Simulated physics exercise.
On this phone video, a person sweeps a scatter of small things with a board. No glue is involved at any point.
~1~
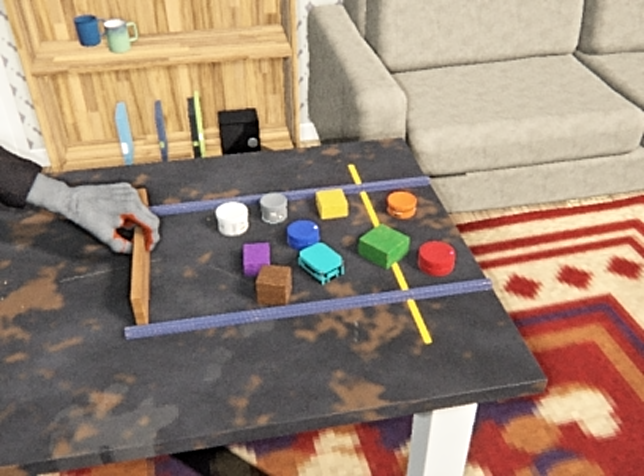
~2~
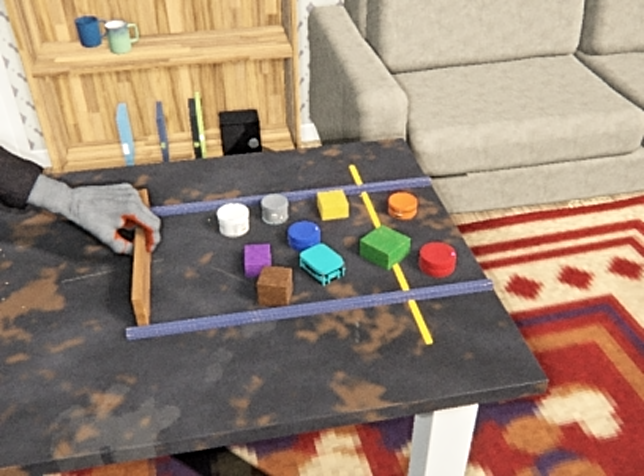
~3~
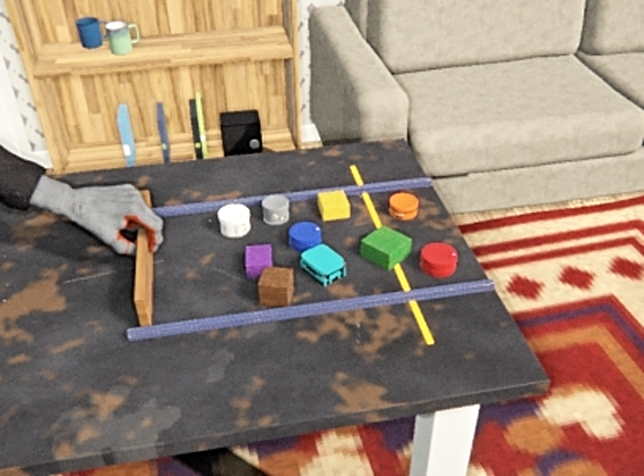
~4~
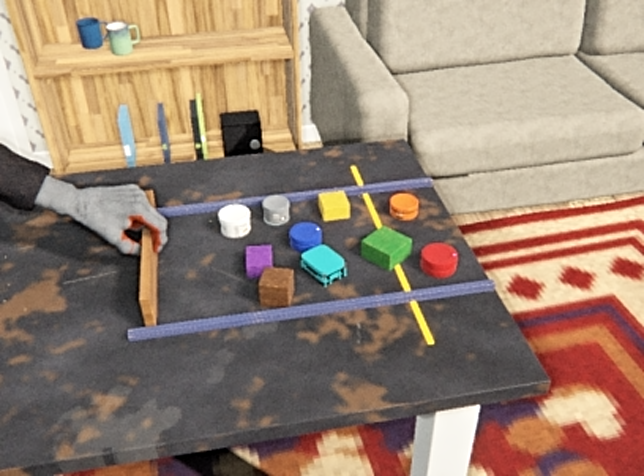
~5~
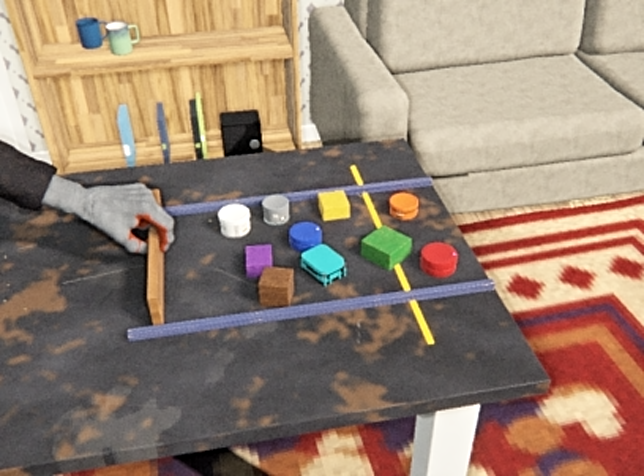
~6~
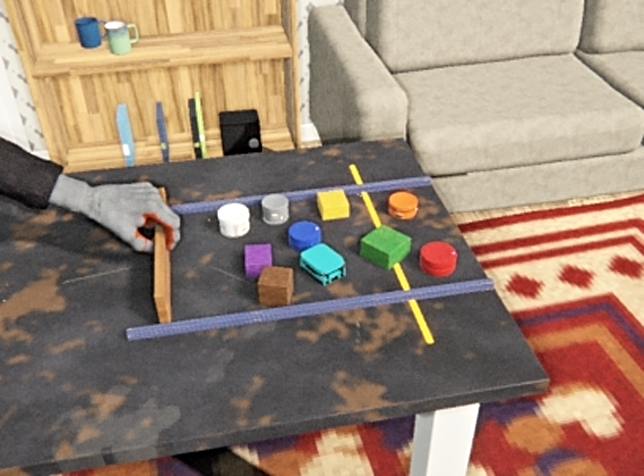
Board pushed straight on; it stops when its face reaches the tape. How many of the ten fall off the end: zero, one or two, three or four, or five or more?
All remain.
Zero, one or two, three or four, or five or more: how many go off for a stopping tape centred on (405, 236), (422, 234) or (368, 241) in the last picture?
Place by place: One or two, then three or four, then zero.
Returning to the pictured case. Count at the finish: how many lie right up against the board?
My count gives 5.
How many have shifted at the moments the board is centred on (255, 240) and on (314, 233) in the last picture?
First 4, then 8.
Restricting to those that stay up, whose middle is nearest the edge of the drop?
That's the red lid.
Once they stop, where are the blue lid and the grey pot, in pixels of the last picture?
The blue lid stops around (396, 224); the grey pot around (379, 191).
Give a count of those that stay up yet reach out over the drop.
As for overhanging, the count is 2.
Soon after, none off yet; red lid at rest near (438, 259); orange tub at rest near (403, 206); green block at rest near (385, 247).
After that, none off yet; red lid at rest near (438, 259); orange tub at rest near (403, 206); green block displaced a little near (396, 243).
In the end, the number that fall off is zero.
